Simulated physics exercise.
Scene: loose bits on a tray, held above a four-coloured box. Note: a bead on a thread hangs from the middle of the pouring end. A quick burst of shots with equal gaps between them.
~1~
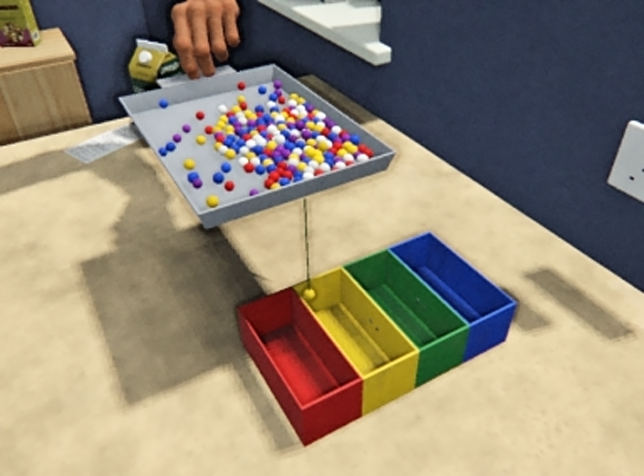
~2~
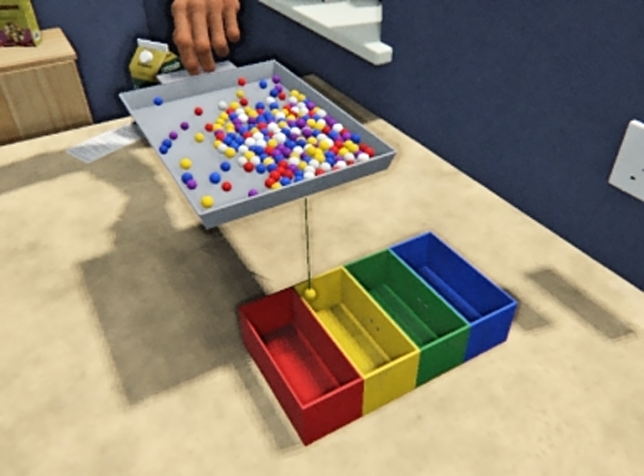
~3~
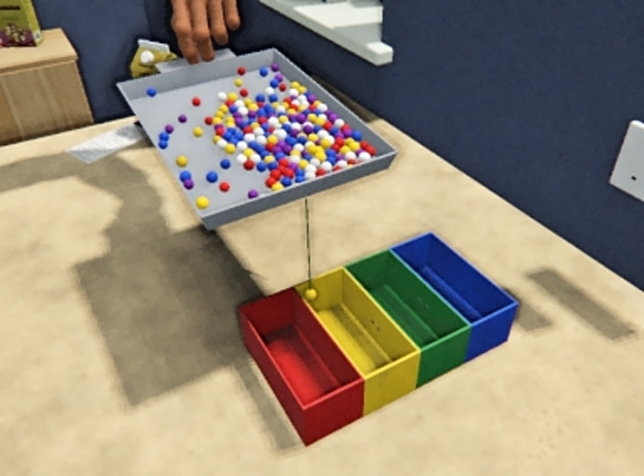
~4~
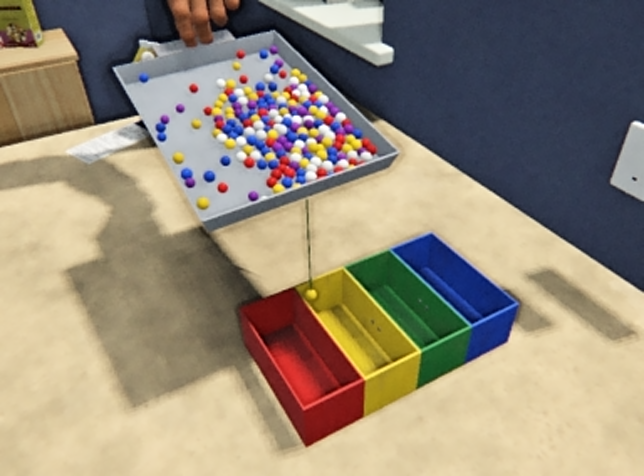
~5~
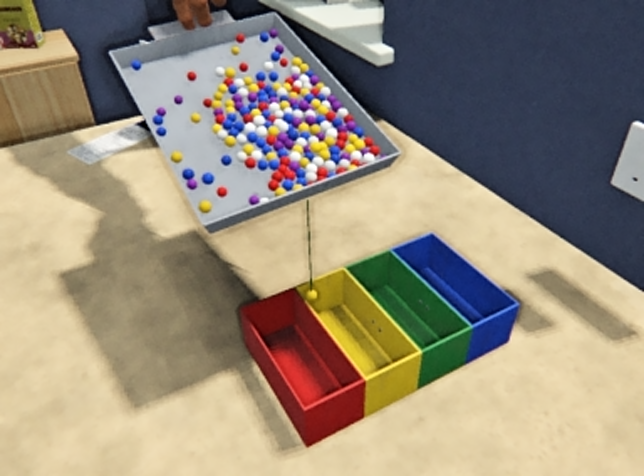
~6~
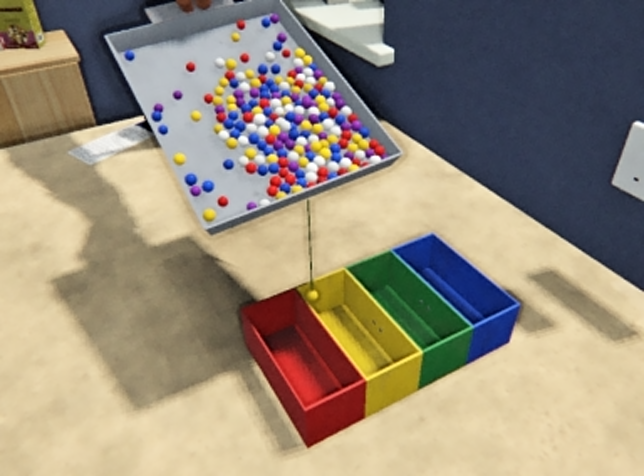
A hand raised the back of a grey tray of colourful beads, tilting it gradually toward its left front corner above a red, yellow, green and blue box, and the beads began shifting slightly.
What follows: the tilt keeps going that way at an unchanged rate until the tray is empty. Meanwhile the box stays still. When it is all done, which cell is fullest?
Fullest: The red cell.
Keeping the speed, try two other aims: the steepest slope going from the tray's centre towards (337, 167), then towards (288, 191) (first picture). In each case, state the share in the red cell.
I'd say some 0 in a hundred at first, then 40 in a hundred.
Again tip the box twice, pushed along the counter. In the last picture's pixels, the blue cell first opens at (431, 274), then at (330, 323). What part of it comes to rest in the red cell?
You'd end up with around 40 per cent and then around 0 per cent.
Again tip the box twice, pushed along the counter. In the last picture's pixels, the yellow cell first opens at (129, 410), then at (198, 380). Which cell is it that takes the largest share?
Try 1 - blue. Try 2 - the cell in green.
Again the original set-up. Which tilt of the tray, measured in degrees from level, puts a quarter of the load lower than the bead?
At about 80°.
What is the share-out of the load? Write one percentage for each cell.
The red cell ends with 30 per cent, the yellow cell with 20 per cent, the green cell with 0 per cent and the blue cell with 0 per cent.
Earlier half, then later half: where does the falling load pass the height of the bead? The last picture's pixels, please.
Near (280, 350) and later near (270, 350).
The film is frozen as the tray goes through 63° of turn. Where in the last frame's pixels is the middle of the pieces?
Look around (284, 187) in the last picture.
Shortly afterwards, tray tipped steeply; the bulk on the tray; near a quarter falling or outside the box.
Next, tray tipped past a quarter turn; a little on the tray; near a quarter in the red cell; a little in the yellow cell; only a few in the green cell; near half falling or outside the box.
Some moments later, tray tipped past a quarter turn; near a quarter in the red cell; near a quarter in the yellow cell; only a few in the green cell; only a few in the blue cell; near half falling or outside the box.
In the end, tray tipped past a quarter turn; near a quarter in the red cell; near a quarter in the yellow cell; only a few in the green cell; only a few in the blue cell; near half outside the box.
